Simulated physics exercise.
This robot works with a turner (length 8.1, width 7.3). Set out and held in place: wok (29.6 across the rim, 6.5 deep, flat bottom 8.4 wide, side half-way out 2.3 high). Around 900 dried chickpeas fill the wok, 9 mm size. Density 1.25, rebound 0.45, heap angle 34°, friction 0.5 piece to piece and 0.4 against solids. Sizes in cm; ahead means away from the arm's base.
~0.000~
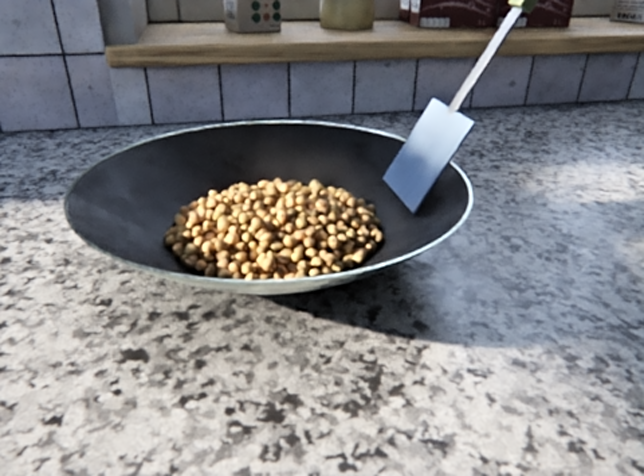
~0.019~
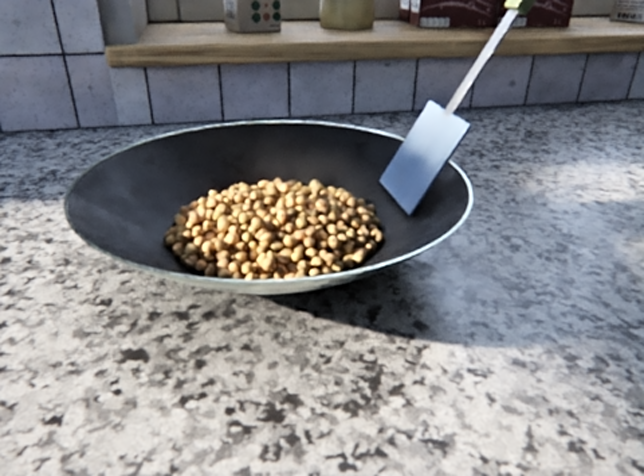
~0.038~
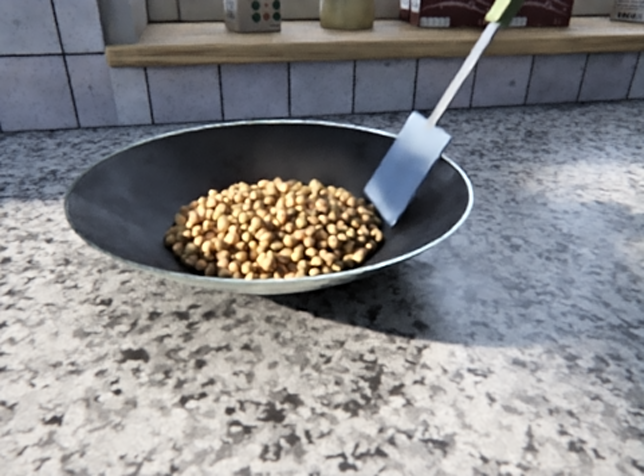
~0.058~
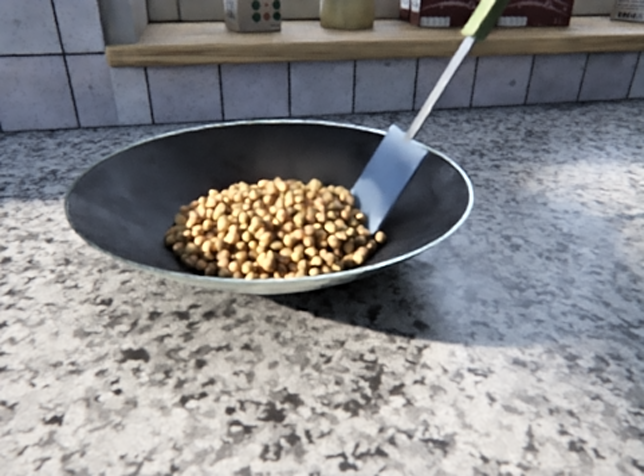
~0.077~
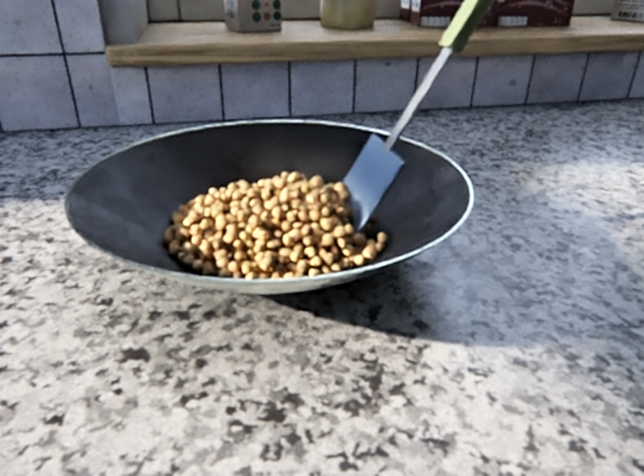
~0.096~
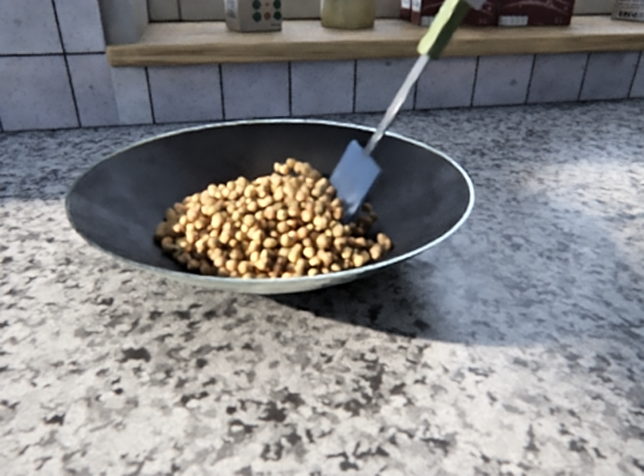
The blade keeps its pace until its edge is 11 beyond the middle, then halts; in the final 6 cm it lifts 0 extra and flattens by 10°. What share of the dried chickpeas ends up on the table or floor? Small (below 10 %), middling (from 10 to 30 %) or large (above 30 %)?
A large share, above 30 %, ends on the table or floor.
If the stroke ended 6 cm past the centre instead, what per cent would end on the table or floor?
In that case some 5 per cent.
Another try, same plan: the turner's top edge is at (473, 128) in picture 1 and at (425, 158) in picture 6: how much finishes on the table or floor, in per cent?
Some 15 per cent.
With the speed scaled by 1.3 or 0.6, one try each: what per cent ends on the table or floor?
Some 45 and 20 per cent.
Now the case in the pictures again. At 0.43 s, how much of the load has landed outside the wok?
Some 35 per cent.
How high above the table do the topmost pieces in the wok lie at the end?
Roughly 6.5 cm.
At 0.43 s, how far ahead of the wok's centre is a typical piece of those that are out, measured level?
Roughly 24 cm.
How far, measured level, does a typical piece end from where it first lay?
Some 7 cm.
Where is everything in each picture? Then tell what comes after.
Turner top edge at (453, 110), sloping 60°; upper third of the load around (276, 215), from x 170 to 380, top at y 185; 900 in the wok, in the first picture.
Turner top edge at (449, 112), sloping 60°; upper third of the load around (277, 215), from x 170 to 380, top at y 185, in the second picture.
Turner top edge at (432, 124), sloping 60°; upper third of the load around (277, 215), from x 170 to 380, top at y 185, in the third picture.
Turner top edge at (410, 137), sloping 60°; upper third of the load around (277, 215), from x 170 to 380, top at y 185, in the fourth picture.
Turner top edge at (388, 147), sloping 60°; upper third of the load around (277, 212), from x 170 to 385, top at y 175, in the fifth picture.
Turner top edge at (367, 154), sloping 60°; upper third of the load around (272, 209), from x 160 to 390, top at y 165; 900 in the wok, in the sixth picture.
After 0.15 s, sloping 60°, highest piece 9 above the table; 900 in the wok.
After 0.20 s, sloping 57°, highest piece 9 above the table; 900 in the wok.
After 0.43 s, sloping 50°, highest piece 7 above the table; 562 in the wok, 296 on the table or floor, 42 on the blade or in flight.
After 1.48 s, sloping 50°, highest piece 6 above the table; 562 in the wok, 338 on the table or floor.
At rest, 562 in the wok, 338 on the table or floor. That is 38 % on the table or floor.
